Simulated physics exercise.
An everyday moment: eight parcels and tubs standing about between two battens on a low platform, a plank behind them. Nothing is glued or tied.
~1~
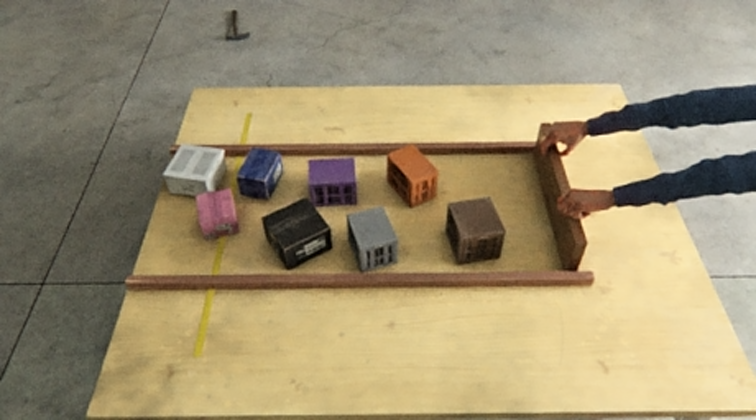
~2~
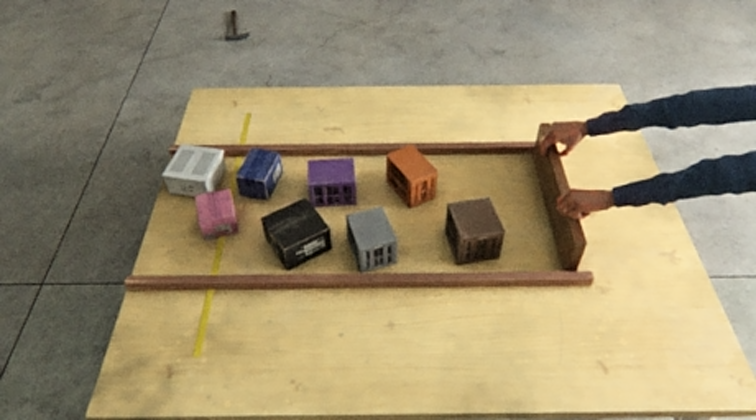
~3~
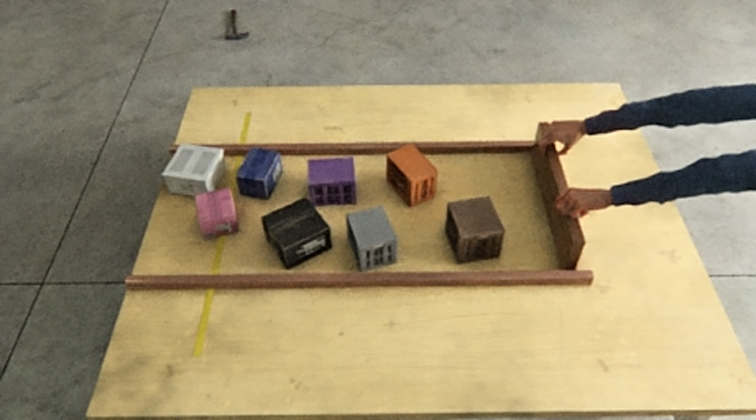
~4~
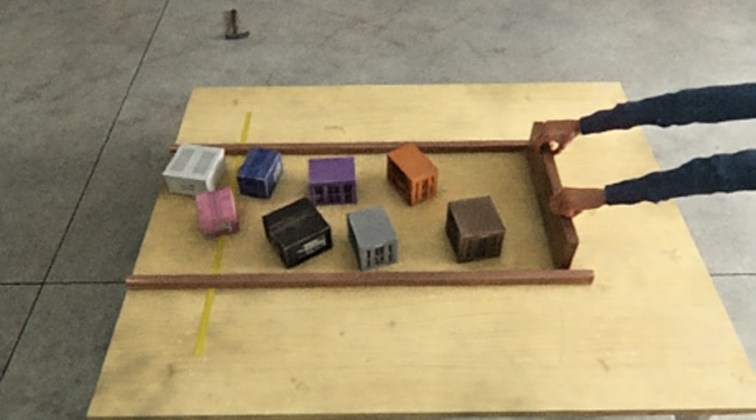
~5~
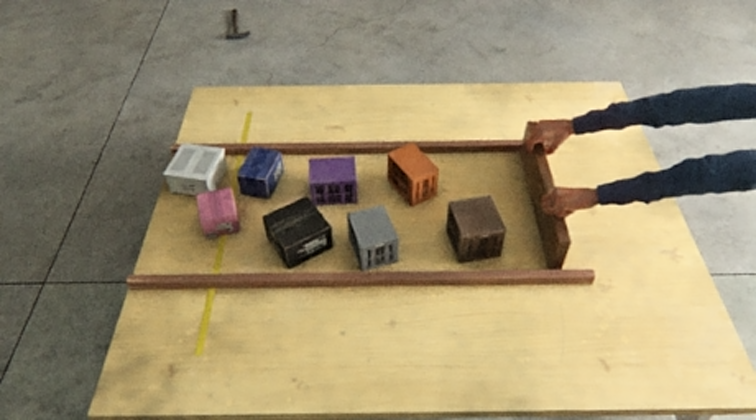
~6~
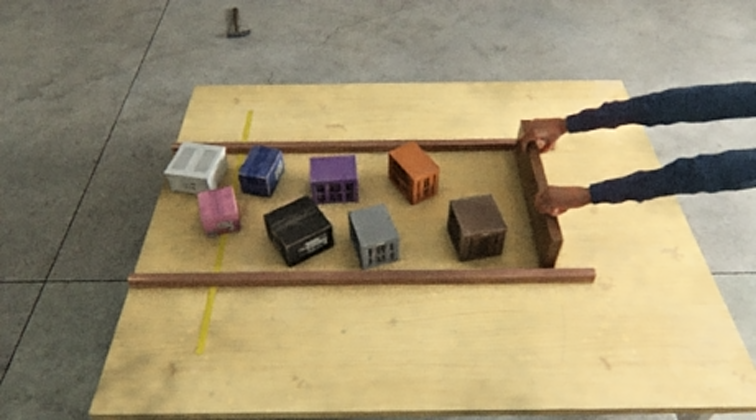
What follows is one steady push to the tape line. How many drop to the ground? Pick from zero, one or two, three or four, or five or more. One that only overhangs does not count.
Outcome: The number that fall off is three or four.
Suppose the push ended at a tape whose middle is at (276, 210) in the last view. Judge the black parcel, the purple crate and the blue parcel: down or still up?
The black parcel survives, the purple crate survives, the blue parcel remains up.
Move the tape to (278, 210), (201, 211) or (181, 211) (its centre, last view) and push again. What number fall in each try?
In that order 2, 6 and 6.
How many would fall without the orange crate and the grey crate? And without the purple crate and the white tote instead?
2 in the first case, 2 in the second.
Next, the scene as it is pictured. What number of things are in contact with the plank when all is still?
That makes 2.
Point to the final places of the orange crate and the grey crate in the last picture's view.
About (217, 171), and the other about (154, 239).
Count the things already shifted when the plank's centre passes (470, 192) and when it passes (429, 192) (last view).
First 1, then 3.
Soon after, none off yet; white tote at rest near (198, 169); pink parcel at rest near (219, 212); blue parcel at rest near (262, 171).
After that, none off yet; white tote at rest near (198, 169); pink parcel displaced a little near (209, 210); blue parcel at rest near (262, 171).
And then, none off yet; white tote displaced about its own width near (161, 170); pink parcel displaced well along near (147, 201); blue parcel displaced about its own width near (197, 172).
In the end, the number that fall off is three or four; gone, black parcel, blue parcel, pink parcel and white tote.
